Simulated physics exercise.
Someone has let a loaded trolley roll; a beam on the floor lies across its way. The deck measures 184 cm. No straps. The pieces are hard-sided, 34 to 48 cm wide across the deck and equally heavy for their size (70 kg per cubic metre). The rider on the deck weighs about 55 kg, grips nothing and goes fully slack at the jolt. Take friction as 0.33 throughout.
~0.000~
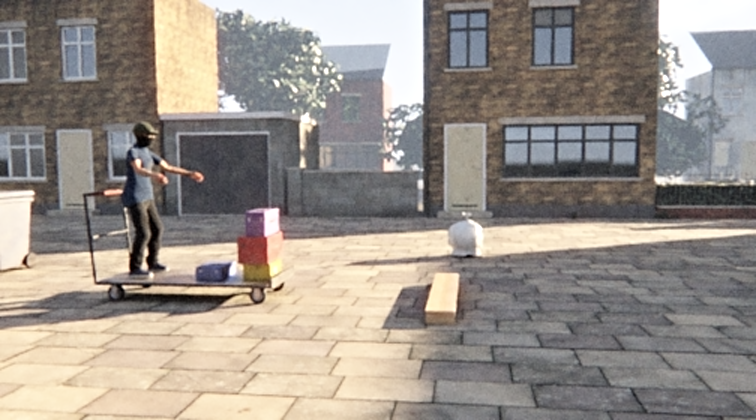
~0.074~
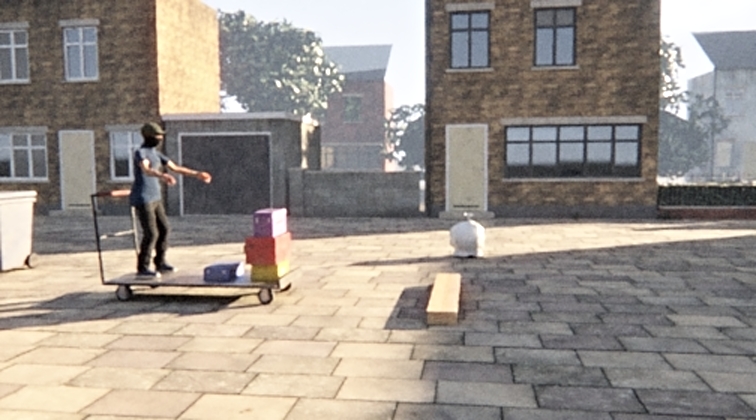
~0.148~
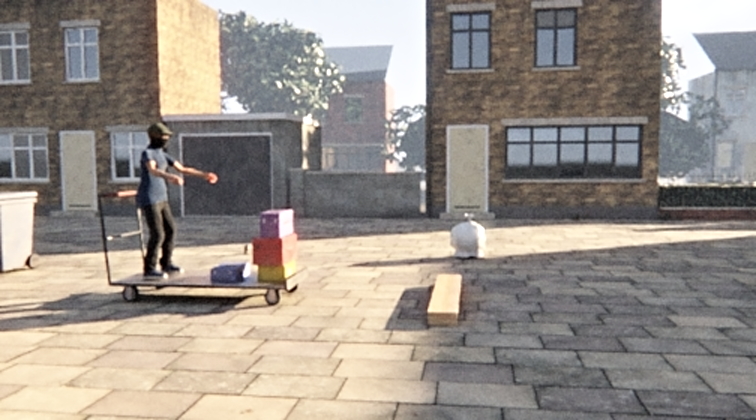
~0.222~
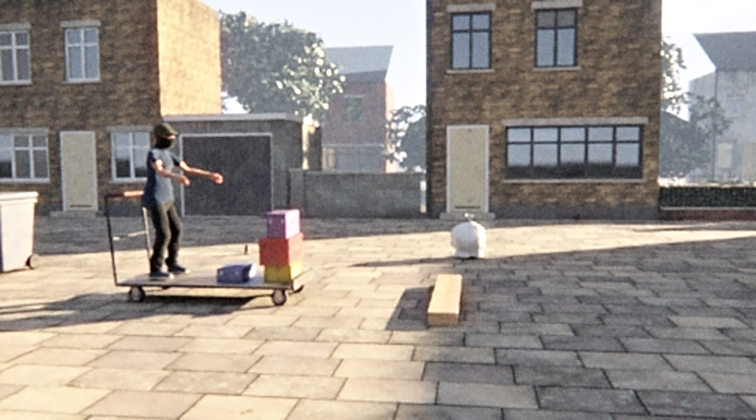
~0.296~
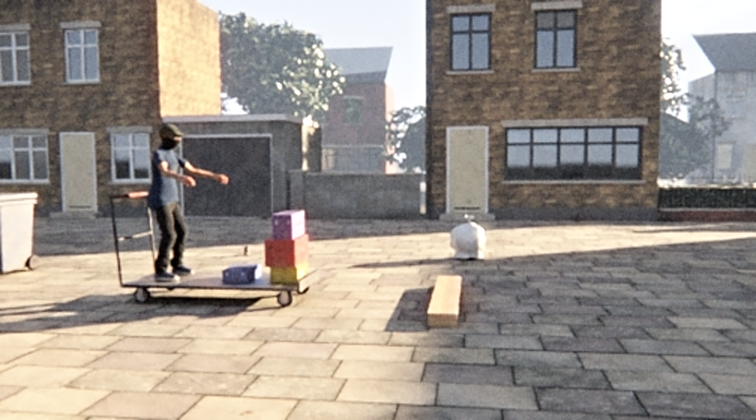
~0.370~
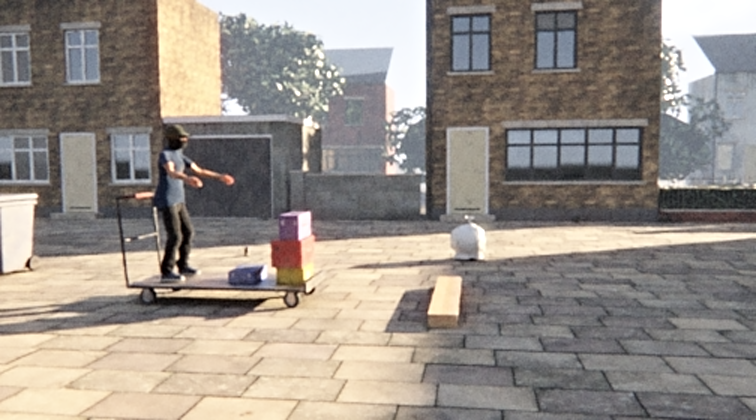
At first, a person in a dark cap stands at the left on a flat trolley, arms held out toward a stack of purple, red and yellow boxes. The trolley rolls slowly and steadily rightward across the paving, narrowing the gap to a wooden beam, while the rider and boxes keep their places.
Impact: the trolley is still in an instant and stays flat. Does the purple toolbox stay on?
In the end the purple toolbox keeps its place on the deck.
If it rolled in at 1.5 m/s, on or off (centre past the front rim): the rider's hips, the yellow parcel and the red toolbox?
In that case hips on, yellow on, red off.
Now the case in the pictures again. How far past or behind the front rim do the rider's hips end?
About 130 cm behind the rim.
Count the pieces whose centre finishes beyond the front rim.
0 in all.
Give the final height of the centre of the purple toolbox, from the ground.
Roughly 80 cm above it.
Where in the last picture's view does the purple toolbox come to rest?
Near (435, 227).
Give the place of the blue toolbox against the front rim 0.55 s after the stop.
About 60 cm behind the rim.
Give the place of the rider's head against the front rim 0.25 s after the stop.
About 130 cm behind the rim.
The wheels strike at 1.86 s.
After 2.41 s the purple toolbox is 8 cm behind the rim, tilted 0°, near (435, 227) in the last picture's view.
After 2.86 s the purple toolbox is 8 cm behind the rim, tilted 0°, near (435, 227) in the last picture's view.
When all is still (3.8 s), nothing is past the rim; behind it, yellow parcel, red toolbox, purple toolbox, blue toolbox and the rider's hips.
